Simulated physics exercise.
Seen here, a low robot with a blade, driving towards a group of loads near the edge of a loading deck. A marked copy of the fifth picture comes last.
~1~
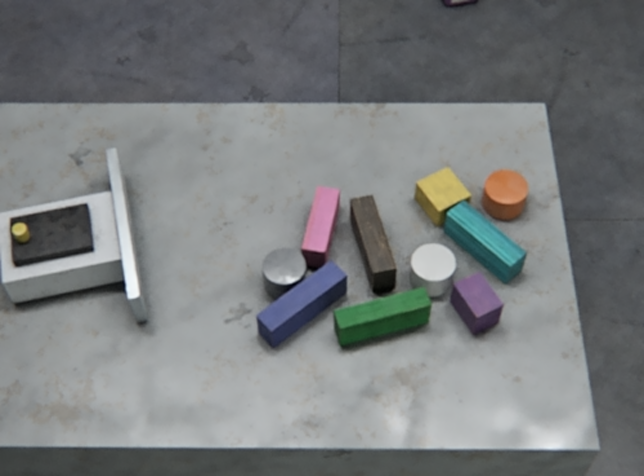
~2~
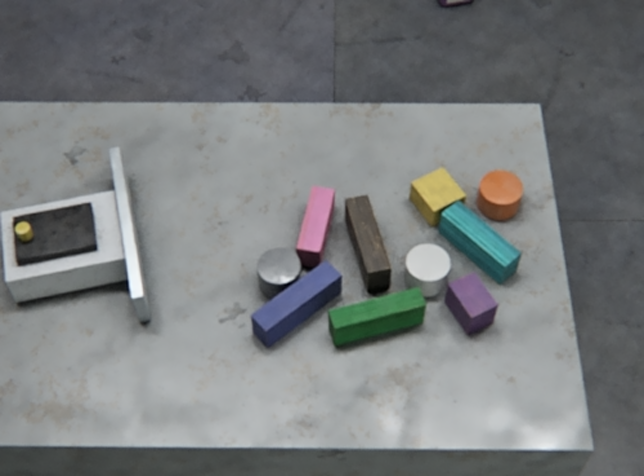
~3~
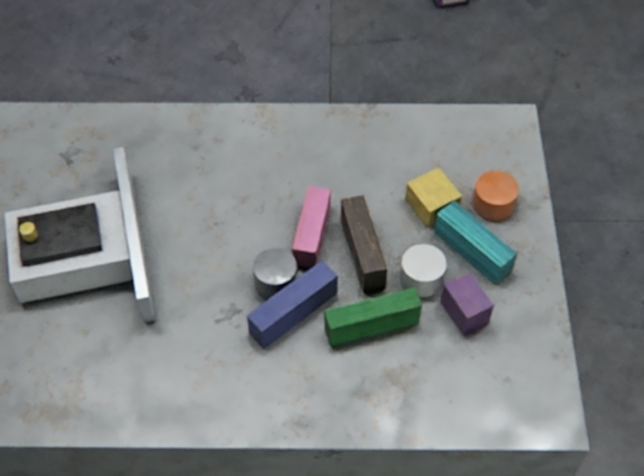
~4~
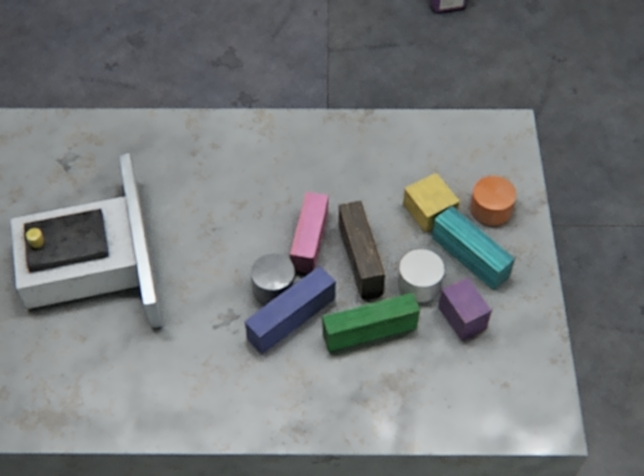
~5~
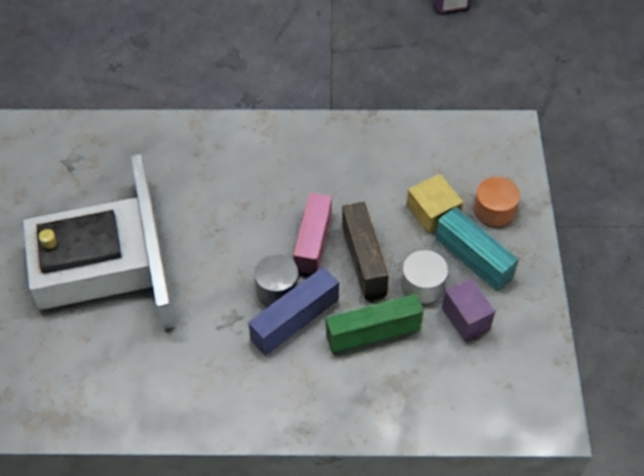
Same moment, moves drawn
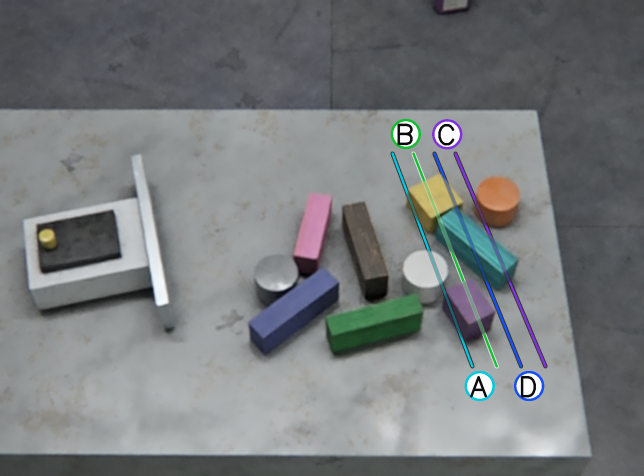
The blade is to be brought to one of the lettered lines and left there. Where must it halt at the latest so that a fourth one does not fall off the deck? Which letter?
The farthest such stop is C.
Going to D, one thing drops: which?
The orange canister.
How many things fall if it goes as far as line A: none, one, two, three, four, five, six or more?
In all, none.
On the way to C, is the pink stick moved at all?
By then, yes.
On the copy, A at (430, 252); B at (452, 252); C at (497, 252); D at (475, 252).
On C. First, robot (210, 239); blue bar (319, 317); pink stick (322, 228).
Then, robot (338, 239); orange canister (503, 200); turquoise stick (494, 243).
Finally, robot (438, 239); turquoise stick over the edge; orange canister over the edge; three fallen.
By contrast, A is within the limit but short; B is within the limit but short; D is within the limit but short.
